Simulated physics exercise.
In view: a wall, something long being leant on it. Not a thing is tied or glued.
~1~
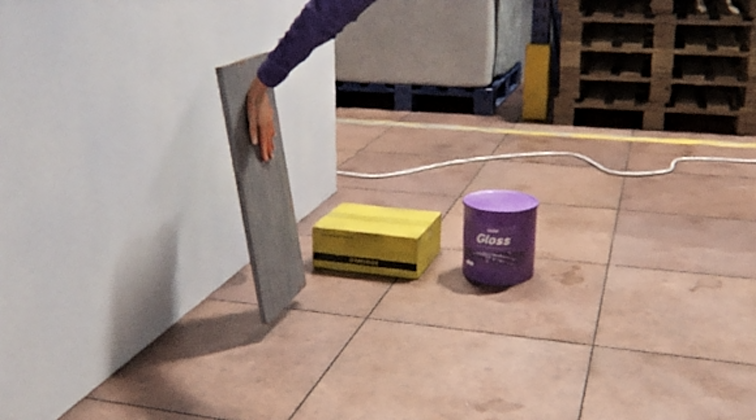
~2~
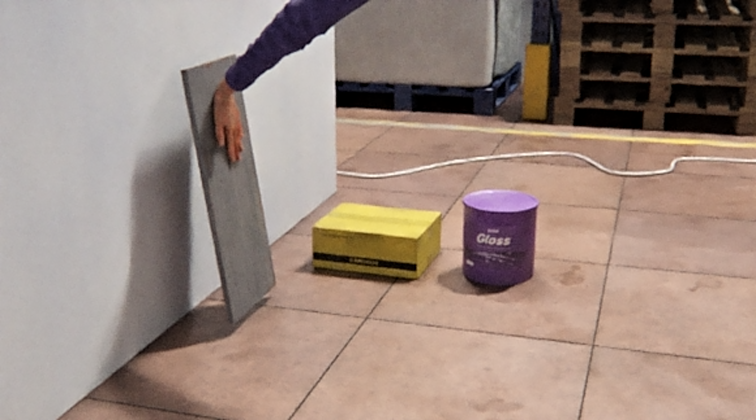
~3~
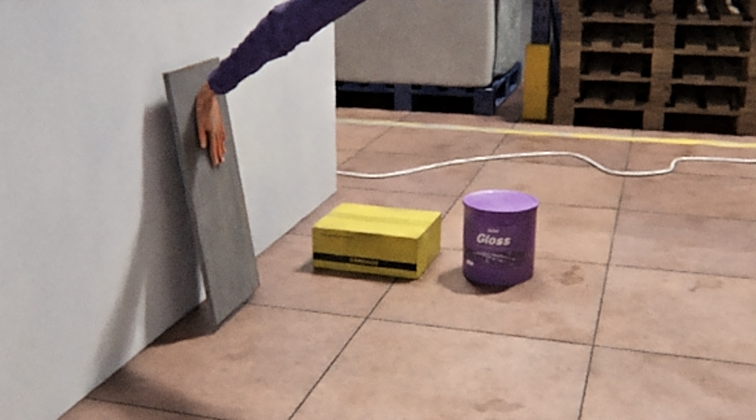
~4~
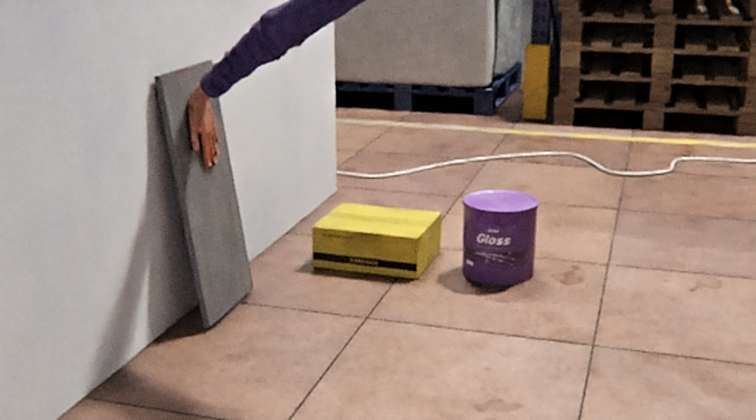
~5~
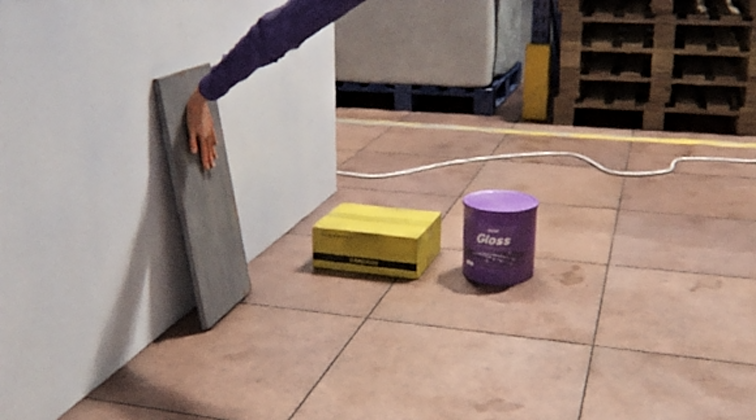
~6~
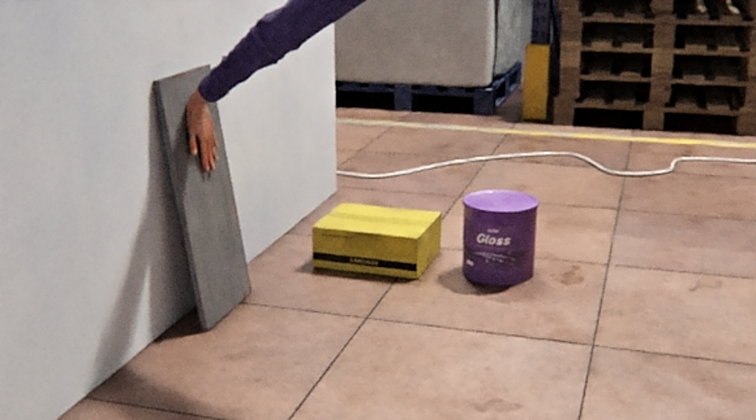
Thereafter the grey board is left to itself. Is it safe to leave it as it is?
Yes.
Then, 0.40 s after the last picture, nothing has stirred.
Then, 0.90 s after the last picture, grey board resting near (206, 195).
At rest, all 3 in place. Seen from the same camera at the end, grey board near (206, 195). The board holds.
